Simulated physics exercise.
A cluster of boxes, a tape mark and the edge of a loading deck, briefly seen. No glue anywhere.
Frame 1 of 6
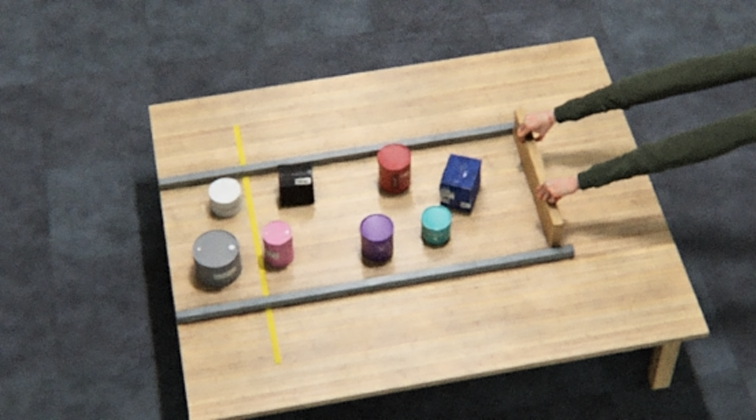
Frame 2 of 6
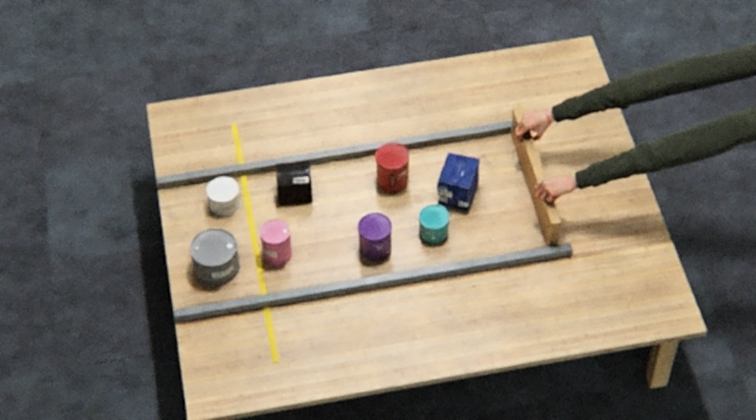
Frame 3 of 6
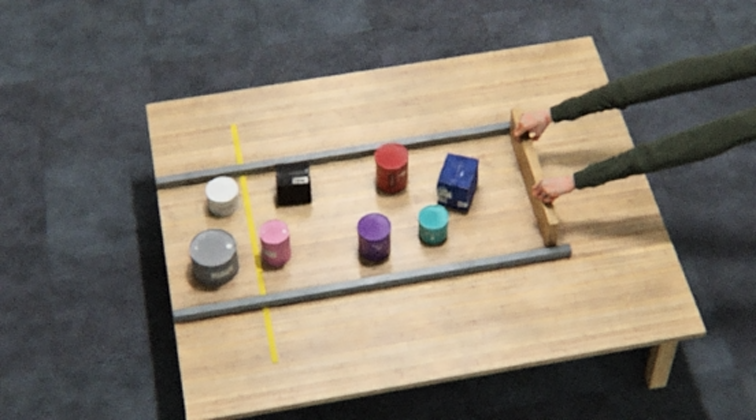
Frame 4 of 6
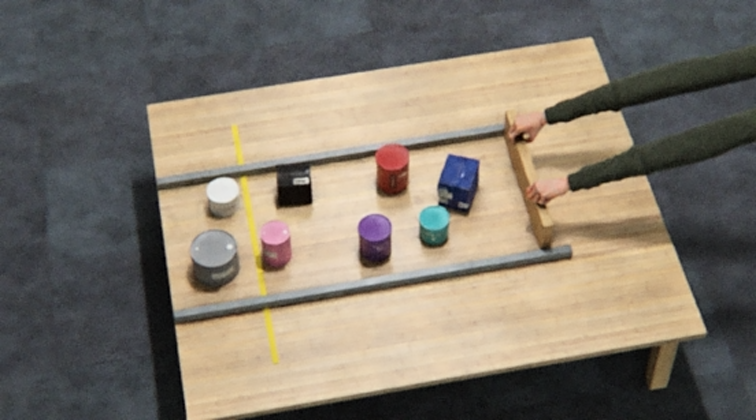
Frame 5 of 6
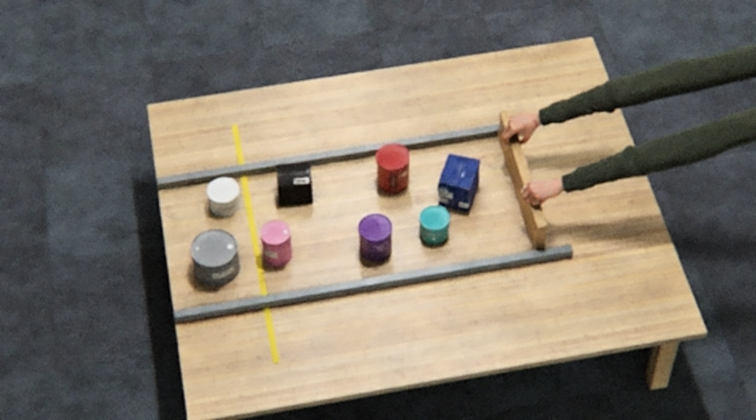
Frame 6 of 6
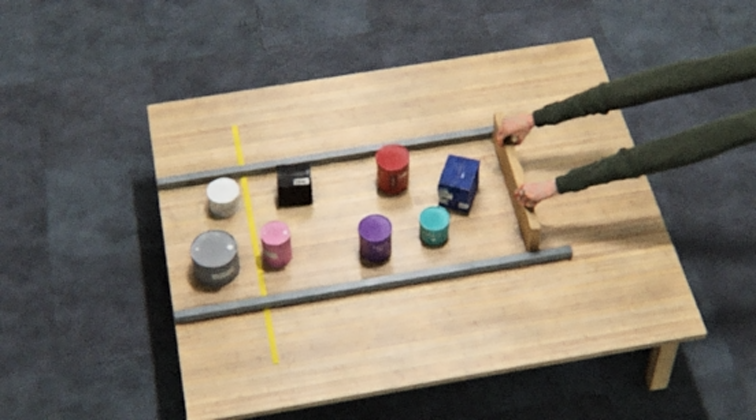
On a wooden table, two hands slide a plank slightly left toward several still containers.
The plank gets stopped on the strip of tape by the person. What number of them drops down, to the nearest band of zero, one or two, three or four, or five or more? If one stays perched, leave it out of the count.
The number sent down is nothing.
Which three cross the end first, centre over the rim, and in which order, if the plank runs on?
First the white canister, next the grey canister, last the black parcel.
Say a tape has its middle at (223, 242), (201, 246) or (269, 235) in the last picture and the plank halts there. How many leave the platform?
In order: 2, 4 and 0.
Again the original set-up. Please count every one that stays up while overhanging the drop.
Overhanging ones - 2.
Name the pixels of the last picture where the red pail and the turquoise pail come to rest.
(230, 195) and (243, 256).
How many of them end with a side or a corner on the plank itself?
Number: 4.
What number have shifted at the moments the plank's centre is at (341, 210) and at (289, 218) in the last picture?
I get 5 at the one place and 8 at the other.
Soon after, none off yet; grey canister at rest near (215, 258); white canister at rest near (224, 198); pink canister at rest near (276, 244).
In the end, the number that fall off is zero.
